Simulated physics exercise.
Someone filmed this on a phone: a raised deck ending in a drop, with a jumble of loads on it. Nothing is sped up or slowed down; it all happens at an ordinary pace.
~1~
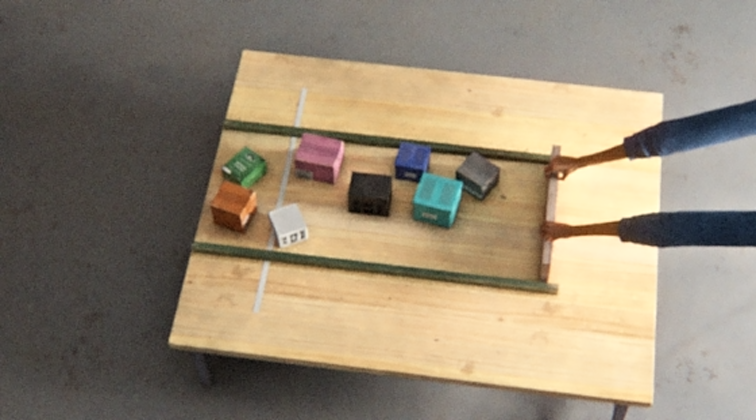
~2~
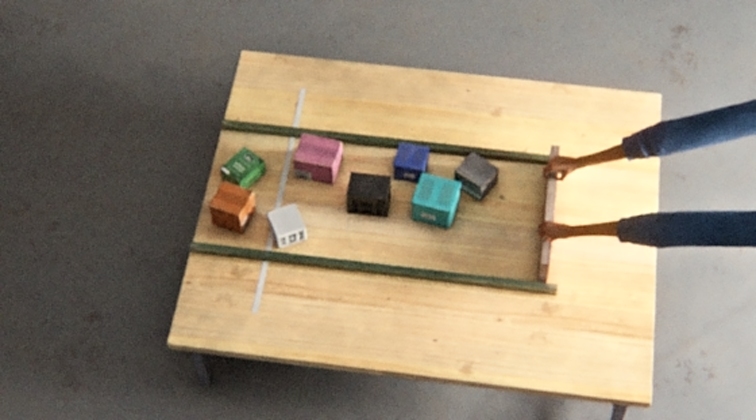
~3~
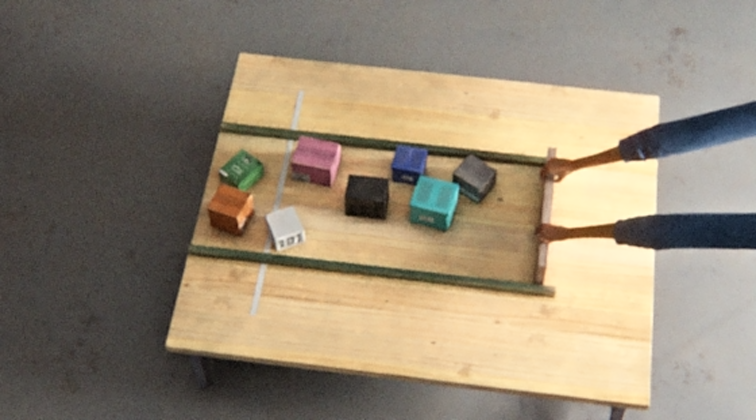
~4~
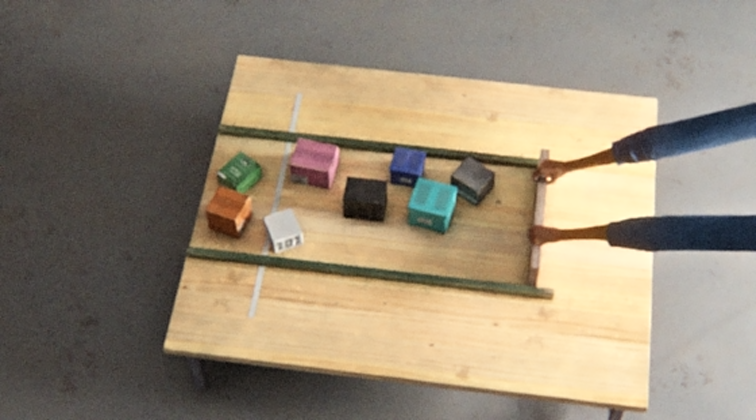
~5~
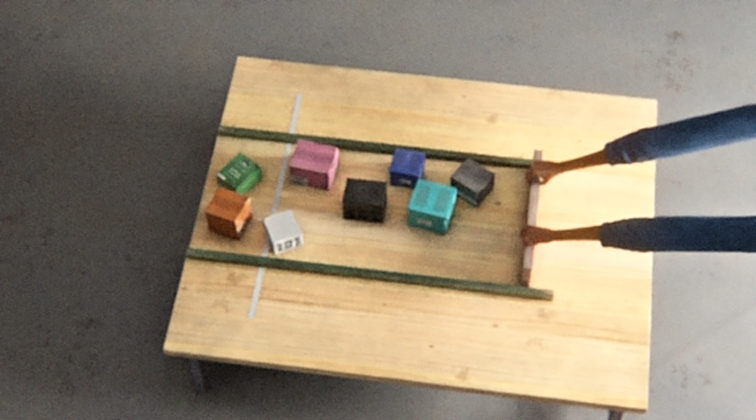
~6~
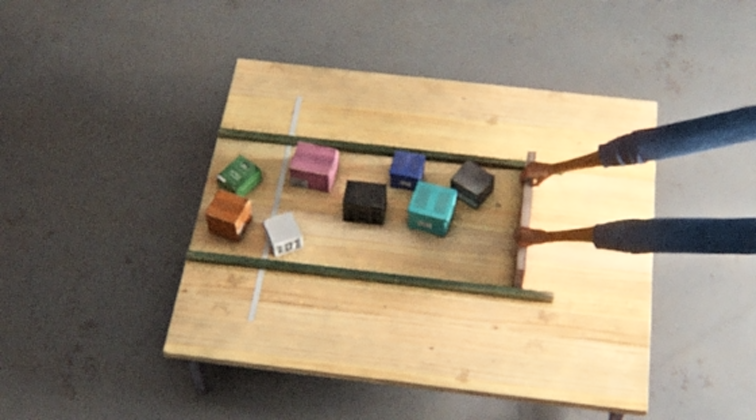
Two hands sliding a plank slowly leftward between green rails on a wooden table, toward scattered colourful boxes that stay in place.
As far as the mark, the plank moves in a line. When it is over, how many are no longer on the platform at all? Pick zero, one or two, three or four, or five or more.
The answer is one or two.
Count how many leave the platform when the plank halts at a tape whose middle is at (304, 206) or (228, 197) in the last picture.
Try 1: 1; try 2: 5.
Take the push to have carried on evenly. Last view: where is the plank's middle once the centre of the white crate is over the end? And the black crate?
The middle is at (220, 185) when it's the white crate, and at (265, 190) when it's the black crate.
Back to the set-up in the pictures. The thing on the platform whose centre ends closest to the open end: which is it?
It's the black crate that ends nearest.
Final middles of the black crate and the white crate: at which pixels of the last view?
Near (216, 184) and (251, 228).
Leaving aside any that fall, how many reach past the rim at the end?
1.
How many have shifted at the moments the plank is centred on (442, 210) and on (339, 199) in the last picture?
The count reaches 3 first and 6 second.
Soon after, none off yet; green box at rest near (239, 178); orange parcel at rest near (229, 216); white crate at rest near (283, 234).
Then, none off yet; green box moved about its own width near (206, 180); orange parcel at rest near (229, 216); white crate at rest near (283, 234).
At rest, the number that fall off is one or two; fallen, pink parcel and green box.
